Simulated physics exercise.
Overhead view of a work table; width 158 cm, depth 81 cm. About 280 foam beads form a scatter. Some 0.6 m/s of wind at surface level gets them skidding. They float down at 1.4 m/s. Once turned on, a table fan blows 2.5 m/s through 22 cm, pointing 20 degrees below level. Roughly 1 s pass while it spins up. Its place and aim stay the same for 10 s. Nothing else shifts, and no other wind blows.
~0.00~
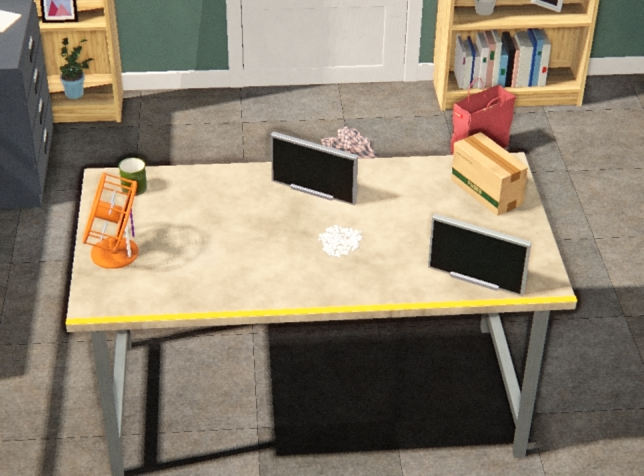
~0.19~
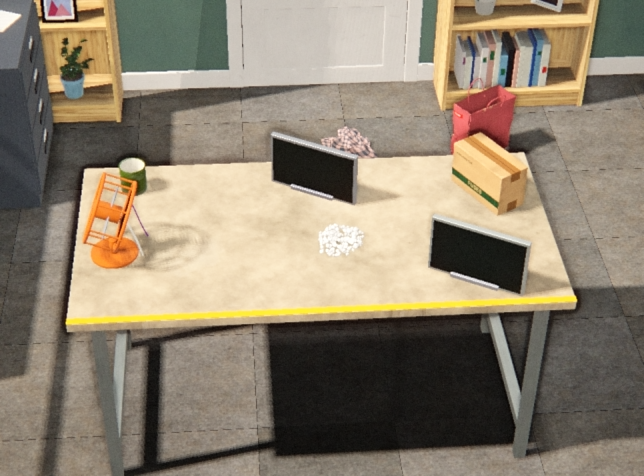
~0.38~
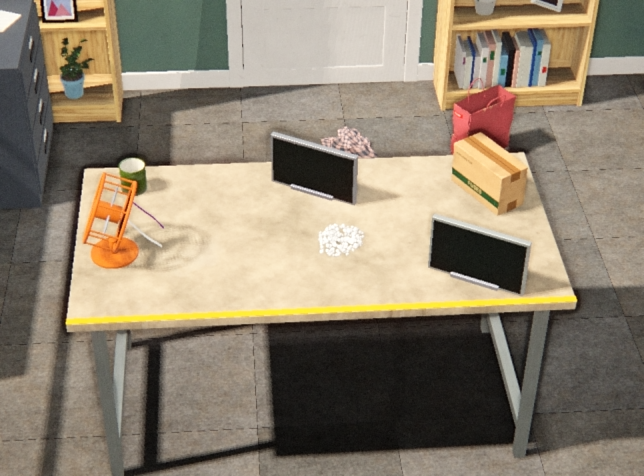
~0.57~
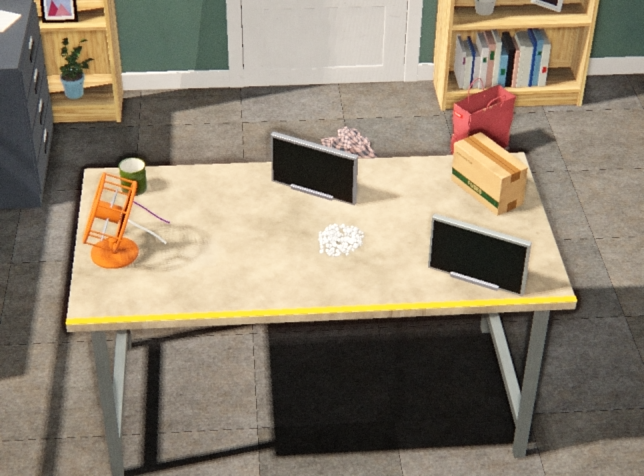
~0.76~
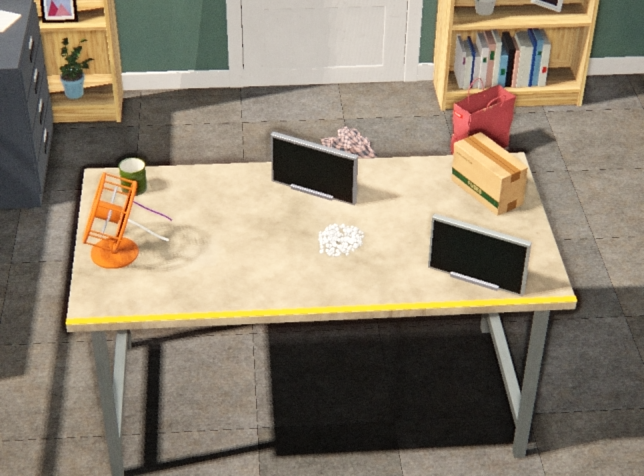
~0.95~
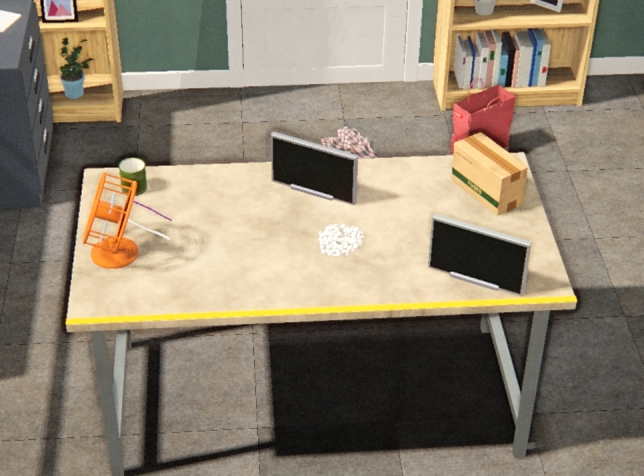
On a work table, an orange fan's thin blades shift beside two dark screens while a small white bead pile lies still.
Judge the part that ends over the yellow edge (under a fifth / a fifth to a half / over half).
Band: Under-fifth.
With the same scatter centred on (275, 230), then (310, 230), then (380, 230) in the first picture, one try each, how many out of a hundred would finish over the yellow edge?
Going through the three spots in order, you'd get 0 percent, 0 percent and 0 percent.
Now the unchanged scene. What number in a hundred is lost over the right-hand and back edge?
90 % right-hand and 10 % back.
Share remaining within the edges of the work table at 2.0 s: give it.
Around 25 %.
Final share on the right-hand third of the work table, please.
It comes out near 0 in a hundred.
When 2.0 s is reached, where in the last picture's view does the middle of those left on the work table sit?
Their middle would be near (479, 202) in the last picture.
After 2.0 s, 0 % are over the yellow edge; the middle of those still in play is near (480, 204); 16 % have settled or left.
After 3.2 s, 0 % are over the yellow edge; 87 % have settled or left.
After 5.5 s, 0 % are over the yellow edge; 95 % have settled or left.
After 10.0 s, at the end, 0 % are over the yellow edge.
